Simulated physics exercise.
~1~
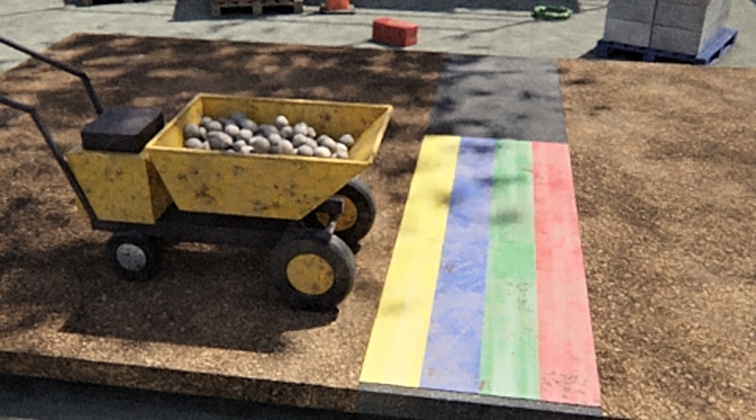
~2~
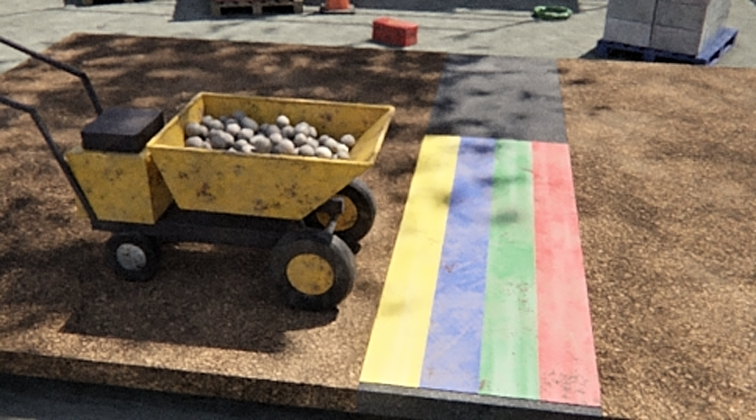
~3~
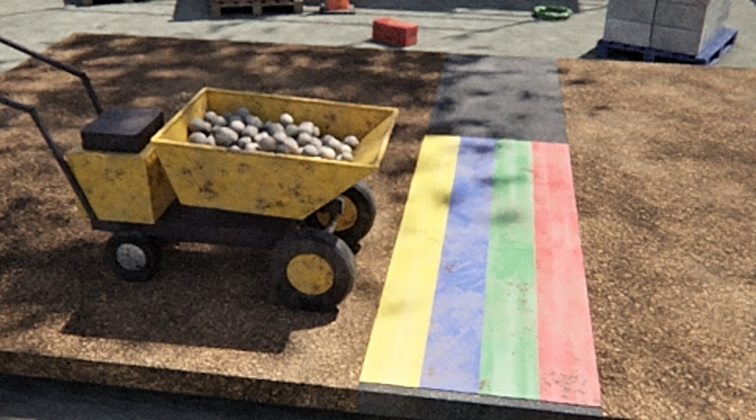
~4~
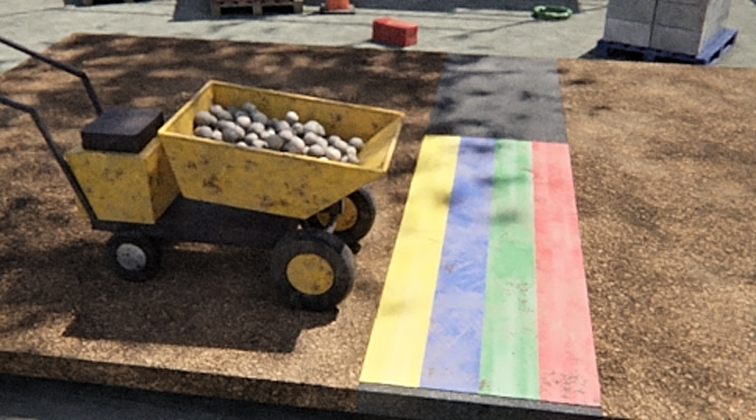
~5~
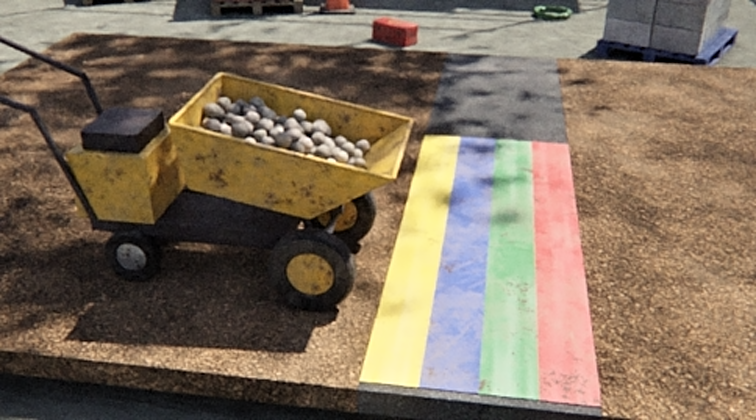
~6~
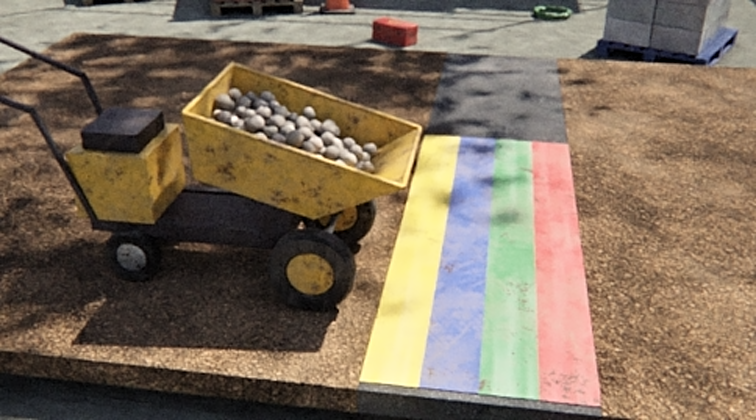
On a sunlit patch of coarse brown ground in a paved yard, seen from slightly above by a still camera, a yellow powered barrow stands at left. Its skip holds rounded grey pebbles, and to its right lie yellow, blue, green and red strips, with a red block and stacked grey blocks behind. The skip starts level, then tilts gradually forward to the right, its rear rising while the wheels stay put.
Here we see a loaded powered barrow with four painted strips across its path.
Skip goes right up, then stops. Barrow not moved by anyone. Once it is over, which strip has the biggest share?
Biggest share: The green strip.
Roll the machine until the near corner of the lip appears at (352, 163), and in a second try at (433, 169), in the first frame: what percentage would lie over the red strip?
Some 10 % then some 40 %.
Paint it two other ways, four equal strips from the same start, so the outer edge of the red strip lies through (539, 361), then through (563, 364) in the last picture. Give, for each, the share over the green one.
Near 30 and then 30 in a hundred.
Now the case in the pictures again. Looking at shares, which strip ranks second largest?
Second: The blue strip.
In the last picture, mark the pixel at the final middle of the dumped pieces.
Near (506, 282).
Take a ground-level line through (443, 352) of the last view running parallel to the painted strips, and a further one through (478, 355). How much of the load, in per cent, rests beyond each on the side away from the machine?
Respectively 80 and 60 %.
Shortly afterwards, skip tipped steeply; the whole lot in the skip.
Next, skip tipped steeply; the bulk in the skip; a little over the blue strip; a little over the green strip; only a few falling.
Some moments later, skip tipped right over; near a quarter in the skip; near a quarter over the blue strip; near a third over the green strip; a little over the red strip; only a few off the paint.
In the end, skip tipped right over; near a quarter in the skip; none at all over the yellow strip; near a quarter over the blue strip; near a third over the green strip; a little over the red strip; only a few off the paint.
